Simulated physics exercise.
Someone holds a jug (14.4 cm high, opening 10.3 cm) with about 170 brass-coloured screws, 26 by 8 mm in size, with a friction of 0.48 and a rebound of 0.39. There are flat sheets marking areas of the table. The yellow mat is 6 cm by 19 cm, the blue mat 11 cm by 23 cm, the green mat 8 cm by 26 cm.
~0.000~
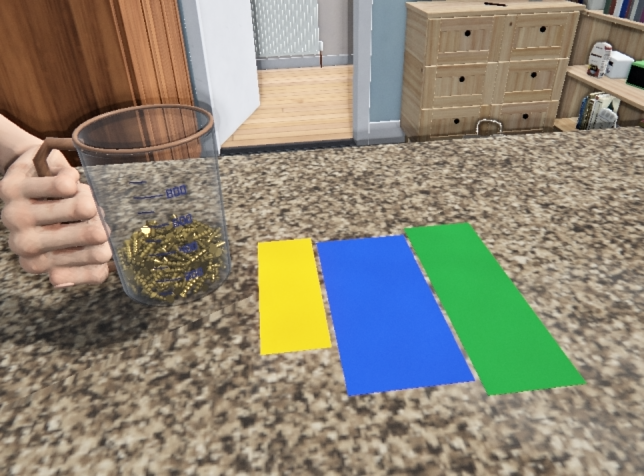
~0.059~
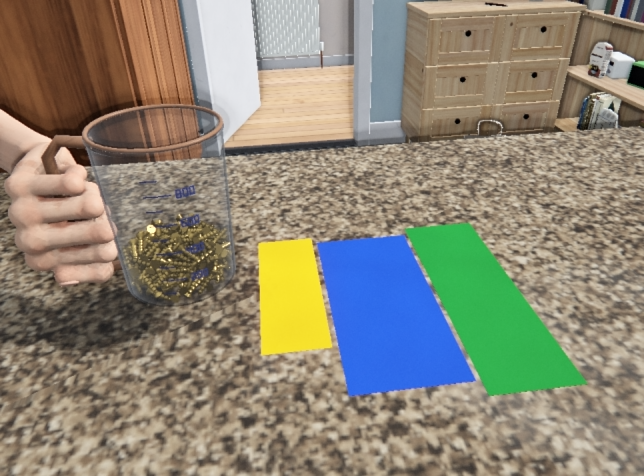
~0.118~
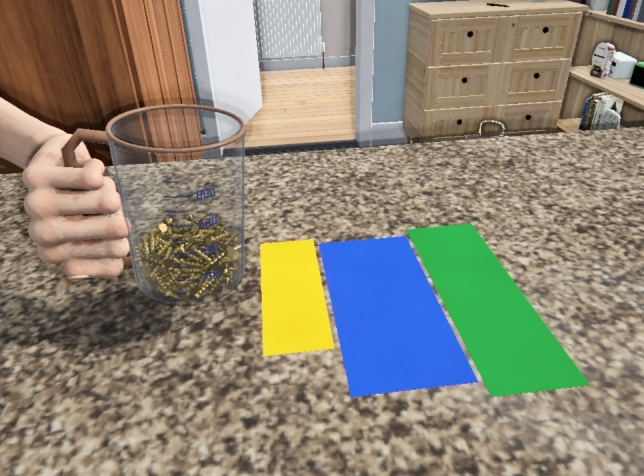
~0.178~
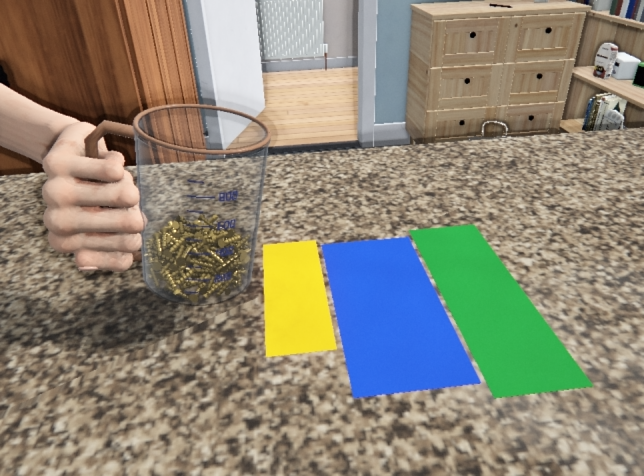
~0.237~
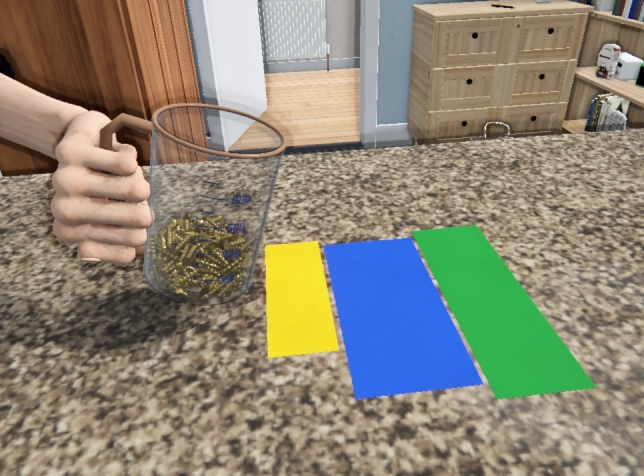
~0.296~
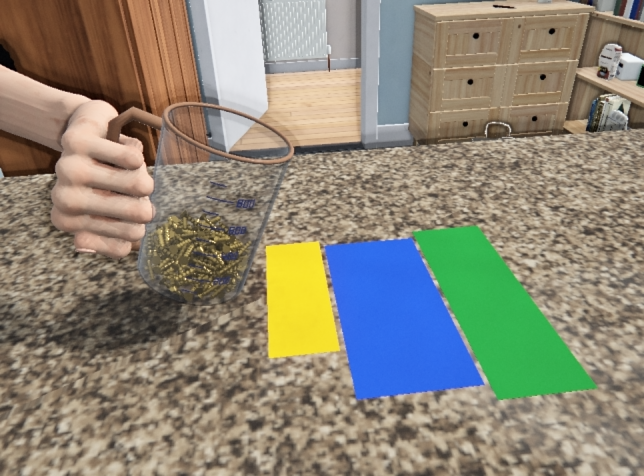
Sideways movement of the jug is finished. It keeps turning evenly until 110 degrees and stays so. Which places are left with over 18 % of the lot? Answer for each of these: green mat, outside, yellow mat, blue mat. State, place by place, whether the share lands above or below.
The share for each place: Green mat lands below; outside lands below; yellow mat lands above; blue mat lands below.
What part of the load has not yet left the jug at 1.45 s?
95 %.
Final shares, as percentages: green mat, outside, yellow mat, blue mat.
In per cent: Green mat 0; outside 5; yellow mat 45; blue mat 5.
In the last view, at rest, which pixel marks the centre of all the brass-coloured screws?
Around (274, 294).
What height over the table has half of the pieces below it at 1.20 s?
Estimate: About 10 cm.
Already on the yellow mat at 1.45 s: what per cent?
At that moment, close to 5 % has got there.
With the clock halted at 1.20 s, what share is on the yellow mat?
Close to 0 in a hundred by then.
After 0.64 s, tilt 54 degrees; jug 100 %; middle of all pieces on or above the table near (173, 243).
Then, at 0.93 s, tilt 81 degrees; jug 100 %; middle of all pieces on or above the table near (162, 229).
After 1.20 s, tilt 106 degrees; jug 100 %; middle of all pieces on or above the table near (170, 224).
After 1.45 s, tilt 110 degrees; jug 95 %, yellow mat 5 %; middle of all pieces on or above the table near (197, 235).
By 3.3 s all is still; outside 5 %, blue mat 5 %, green mat 0 %, jug 40 %, yellow mat 45 %.
